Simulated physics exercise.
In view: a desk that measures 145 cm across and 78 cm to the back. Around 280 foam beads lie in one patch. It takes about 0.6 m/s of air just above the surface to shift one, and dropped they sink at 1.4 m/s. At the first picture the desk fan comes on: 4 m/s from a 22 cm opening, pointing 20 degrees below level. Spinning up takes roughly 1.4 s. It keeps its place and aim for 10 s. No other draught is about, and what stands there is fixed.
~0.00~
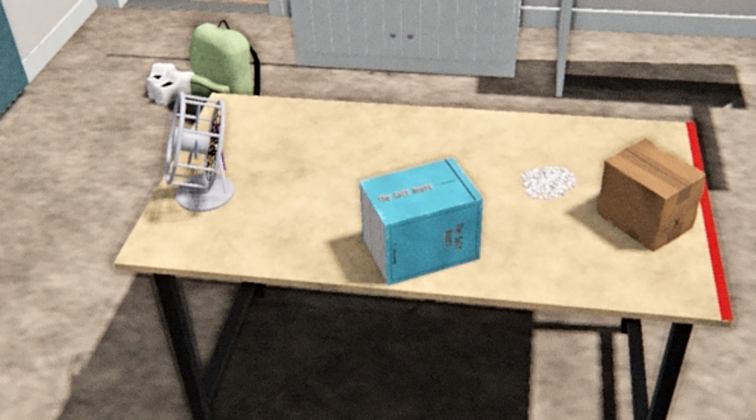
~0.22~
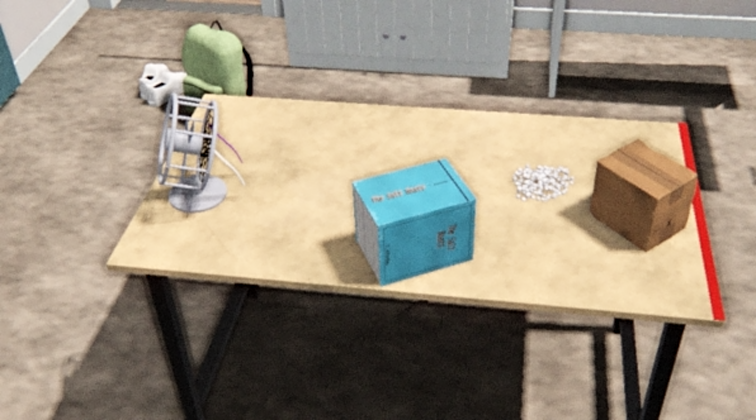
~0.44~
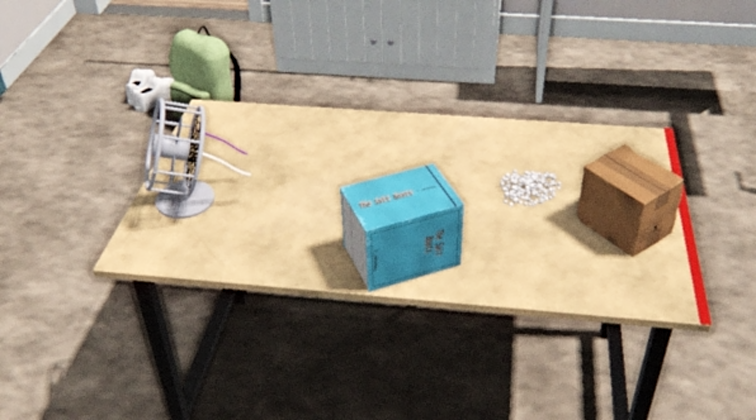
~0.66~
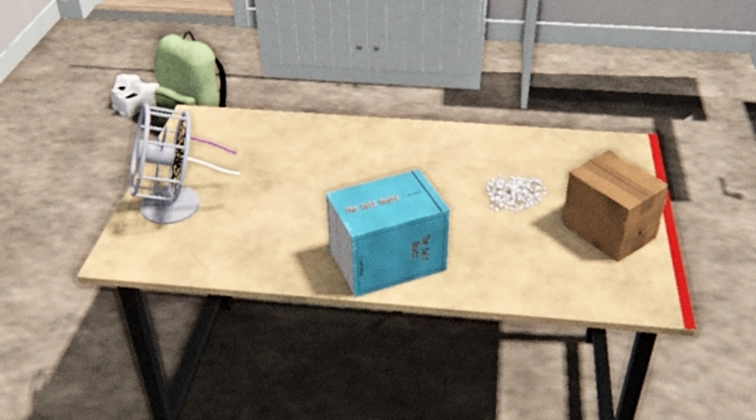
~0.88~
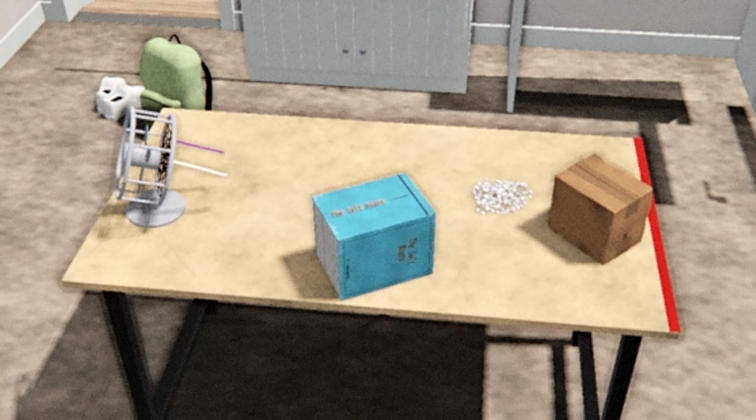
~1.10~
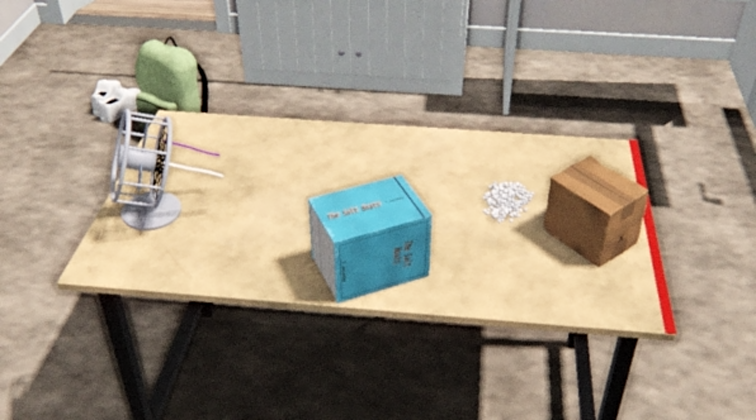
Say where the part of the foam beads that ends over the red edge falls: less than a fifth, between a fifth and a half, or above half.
Of the foam beads, above half end over the red edge.
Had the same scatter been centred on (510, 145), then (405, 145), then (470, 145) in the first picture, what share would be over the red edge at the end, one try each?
In that order: 25 %, 0 %, 5 %.
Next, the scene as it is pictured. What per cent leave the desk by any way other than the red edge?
Some 10 per cent.
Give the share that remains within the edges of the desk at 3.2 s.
About 0 %.
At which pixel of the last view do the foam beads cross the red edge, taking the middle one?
At about (649, 197).
After 2.0 s the count stands so, 88 % are over the red edge.
After 3.2 s the count stands so, 88 % are over the red edge.
After 5.5 s the count stands so, 88 % are over the red edge.
After 10.0 s, at the end, 88 % are over the red edge.
